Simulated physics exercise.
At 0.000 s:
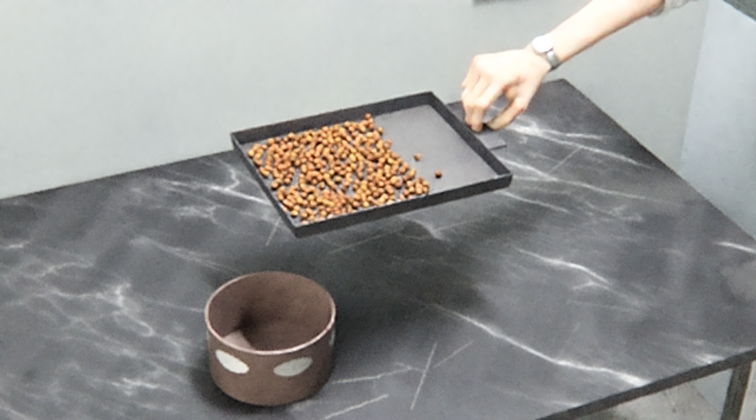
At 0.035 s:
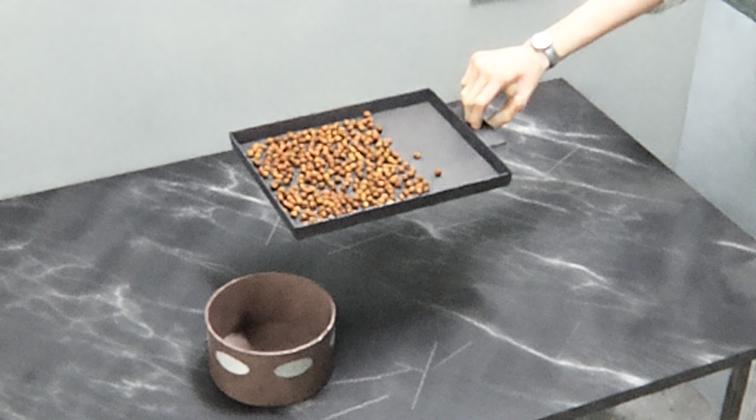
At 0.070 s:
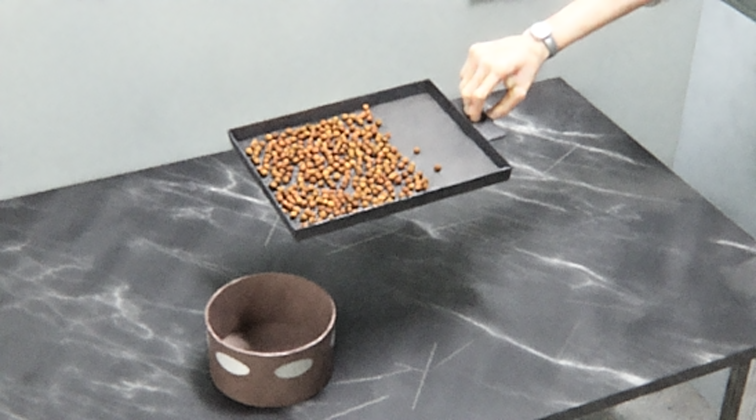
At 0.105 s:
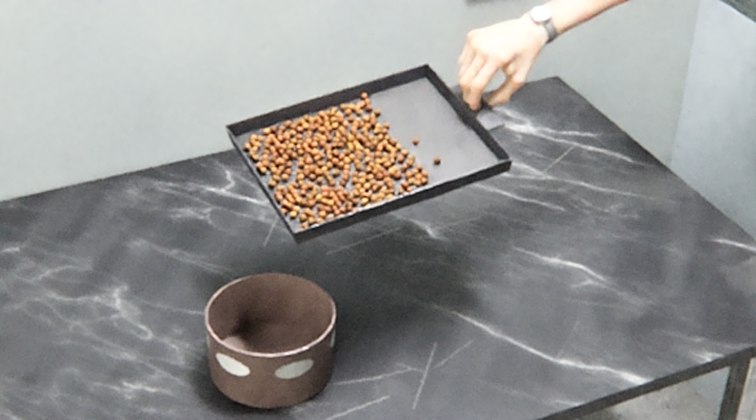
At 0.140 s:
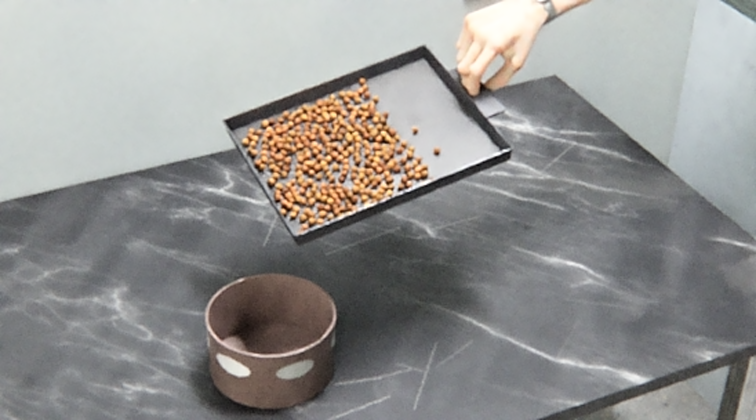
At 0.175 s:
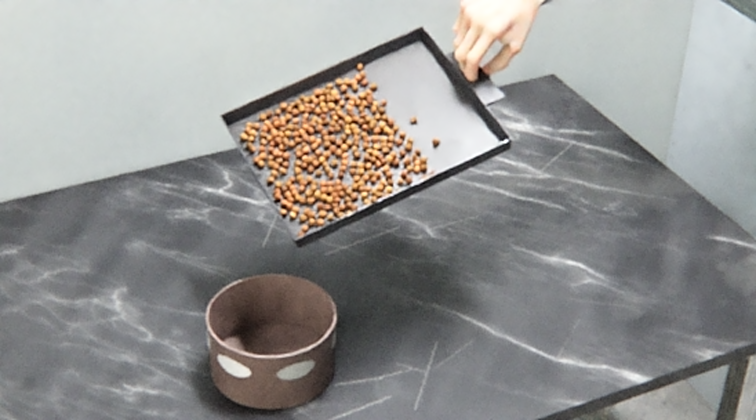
A hand held a black tray of small brown balls above a dark marbled table with a brown pot on it, then raised the handle end, tilting the tray down toward the left.
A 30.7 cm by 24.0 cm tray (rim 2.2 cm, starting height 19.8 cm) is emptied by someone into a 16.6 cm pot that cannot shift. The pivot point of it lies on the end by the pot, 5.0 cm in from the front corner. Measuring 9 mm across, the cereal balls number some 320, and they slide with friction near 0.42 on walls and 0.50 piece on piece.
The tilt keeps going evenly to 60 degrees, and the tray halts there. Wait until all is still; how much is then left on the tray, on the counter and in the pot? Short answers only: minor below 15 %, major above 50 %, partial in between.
Tray: It's going to get the main portion of the load; counter: It's going to get a small sliver of the load; pot: It's going to get a solid slice of the load.
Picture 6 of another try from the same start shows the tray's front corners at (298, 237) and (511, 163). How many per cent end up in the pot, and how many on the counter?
That works out as pot 10 and counter 10.
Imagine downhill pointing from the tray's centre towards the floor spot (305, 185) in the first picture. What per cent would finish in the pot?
Something like 5 per cent of the pieces.
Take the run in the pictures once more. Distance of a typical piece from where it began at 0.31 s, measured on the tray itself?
Displacement on the tray: Roughly 1 cm.
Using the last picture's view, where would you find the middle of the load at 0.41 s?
Roughly (308, 159).
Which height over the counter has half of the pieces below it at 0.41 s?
Roughly 28 cm.
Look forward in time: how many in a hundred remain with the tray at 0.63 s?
Estimate: About 90 percent.
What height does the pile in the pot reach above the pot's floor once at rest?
Roughly 2.0 cm up.
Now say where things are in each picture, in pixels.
Tray tilt 0 degrees, front corners at (297, 224) and (510, 173); middle of the pieces at (337, 170); pot at (270, 311), in the first picture.
Tray tilt 1 degrees, front corners at (297, 226) and (510, 171); middle of the pieces at (337, 170), in the second picture.
Tray tilt 3 degrees, front corners at (296, 228) and (510, 166), lowest corner left front; middle of the pieces at (336, 167), in the third picture.
Tray tilt 8 degrees, front corners at (296, 230) and (510, 158), lowest corner left front; middle of the pieces at (335, 162), in the fourth picture.
Tray tilt 13 degrees, front corners at (296, 234) and (510, 147), lowest corner left front; middle of the pieces at (334, 155), in the fifth picture.
Tray tilt 19 degrees, front corners at (296, 237) and (509, 138), lowest corner left front; middle of the pieces at (333, 149); pot at (271, 314). The tray's pace is about 165 degrees a second, in the sixth picture.
Then, at 0.31 s, tilt 41 degrees; the tray holds 100 %, the pot 0 %.
After 0.41 s, tilt 56 degrees; the tray holds 100 %, the pot 0 %.
After 0.63 s, tilt 60 degrees; the tray holds 90 %, the pot 0 %.
At rest (1.6 s), tray 65 %, counter 0 %, pot 35 %.
